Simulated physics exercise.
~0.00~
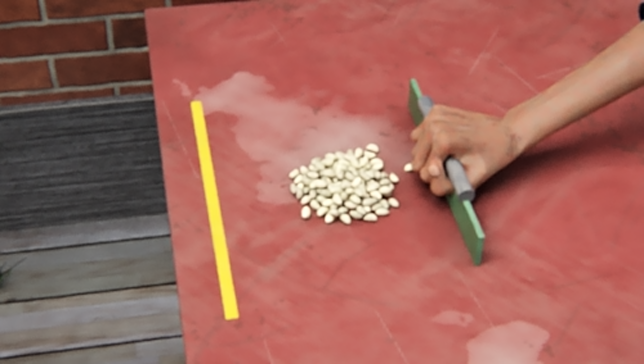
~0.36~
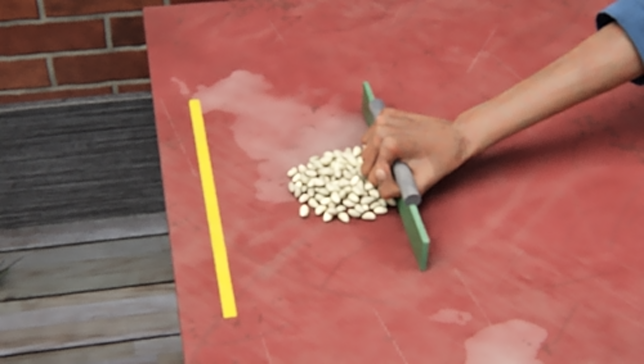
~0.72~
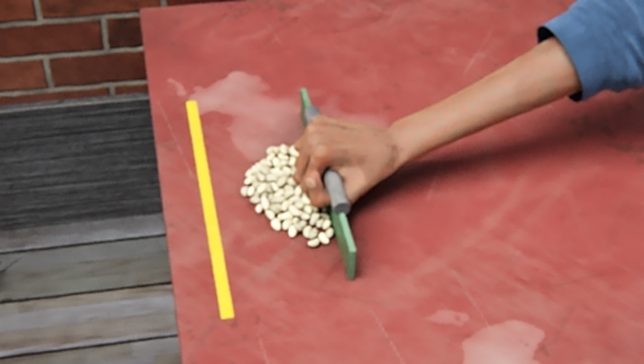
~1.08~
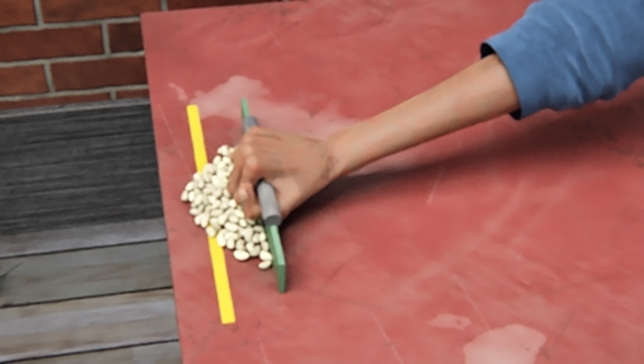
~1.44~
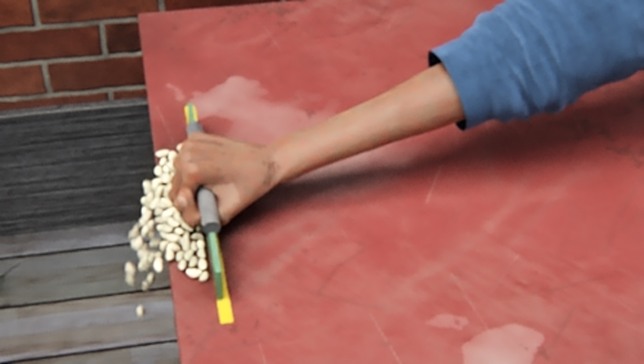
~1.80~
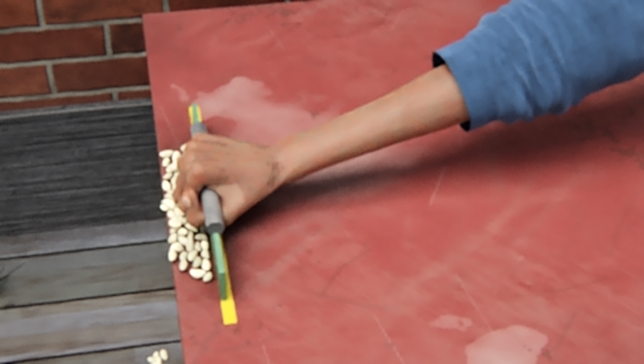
A hand grips a green scraper with a grey handle and slides it left across a scuffed red tabletop, toward a small heap of pale, bean-like pieces. The blade meets the heap and pushes it along toward a strip of yellow tape near the table's left edge. Still moving, the scraper drives the front of the heap over the tape. It then stops at the tape, while pieces spill over the edge and drop past the grey boards. At the end, the scraper rests on the tape, with roughly half the heap gone and the remainder lying along the edge.
